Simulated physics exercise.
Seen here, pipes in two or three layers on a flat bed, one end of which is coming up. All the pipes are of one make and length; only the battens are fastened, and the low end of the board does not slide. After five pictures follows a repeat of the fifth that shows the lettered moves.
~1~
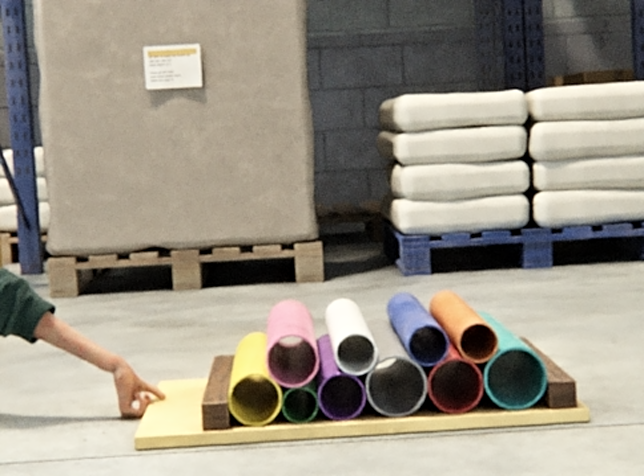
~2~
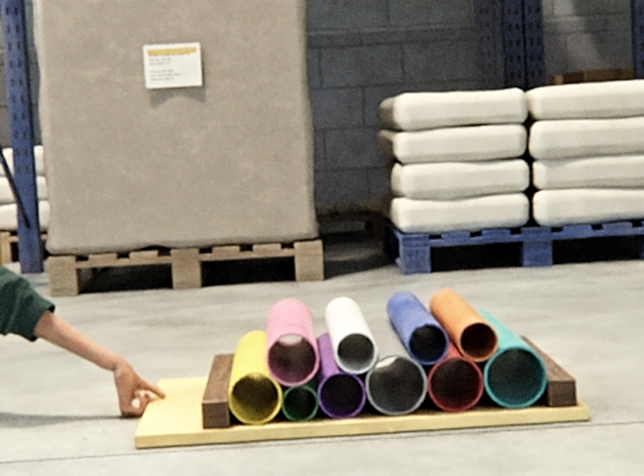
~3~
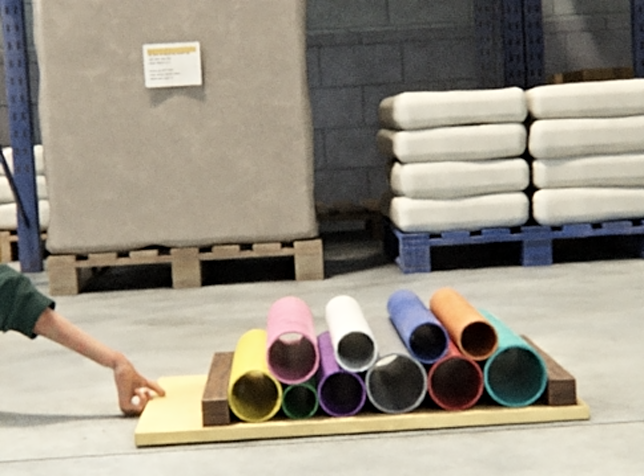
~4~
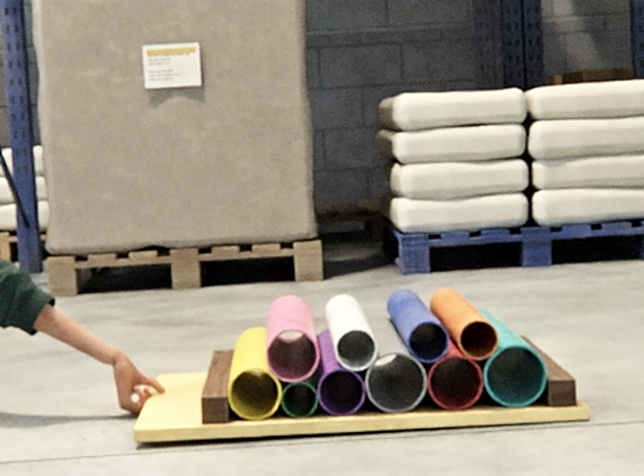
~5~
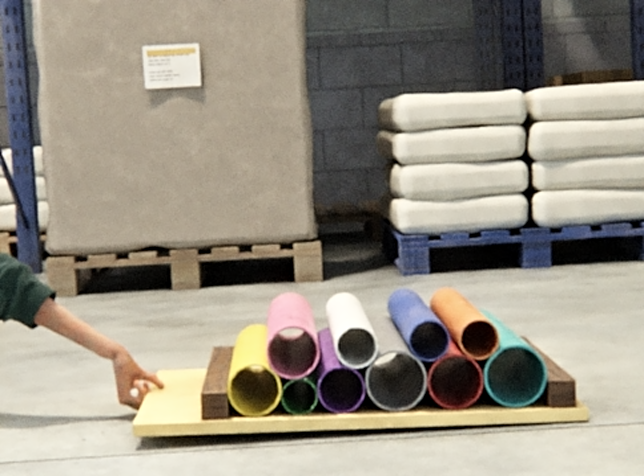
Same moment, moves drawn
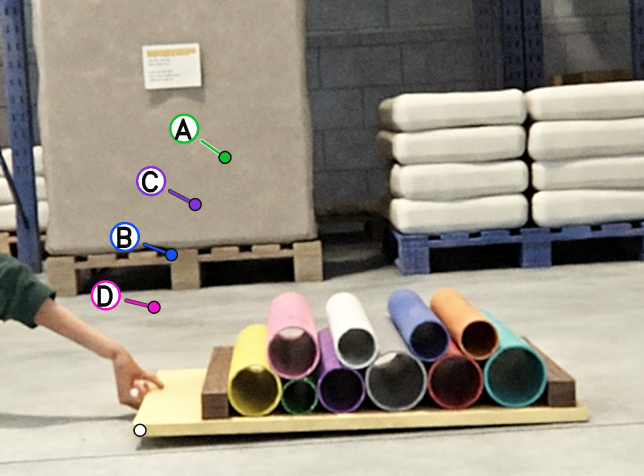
Colourful pipes sat stacked between two wooden battens on a flat yellow board on a warehouse floor, barely moving, while a hand at the left end started to lift that edge very slightly.
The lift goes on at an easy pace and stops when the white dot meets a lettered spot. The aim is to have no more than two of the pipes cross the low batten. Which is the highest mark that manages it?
Mark A is as high as it can go.
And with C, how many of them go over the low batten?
At C the number is none.
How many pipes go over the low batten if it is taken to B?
At B the number is none.
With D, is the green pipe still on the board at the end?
Yes.
On the marked copy, A at (225, 158); B at (172, 255); C at (195, 204); D at (154, 307); the white dot at (140, 430).
With A. Early on, board at 20°.
Further on, board at 38°.
At the end, board at 38°, two over the low batten (blue, orange).
As for the rest, B none over the low batten; C none over the low batten; D none over the low batten.
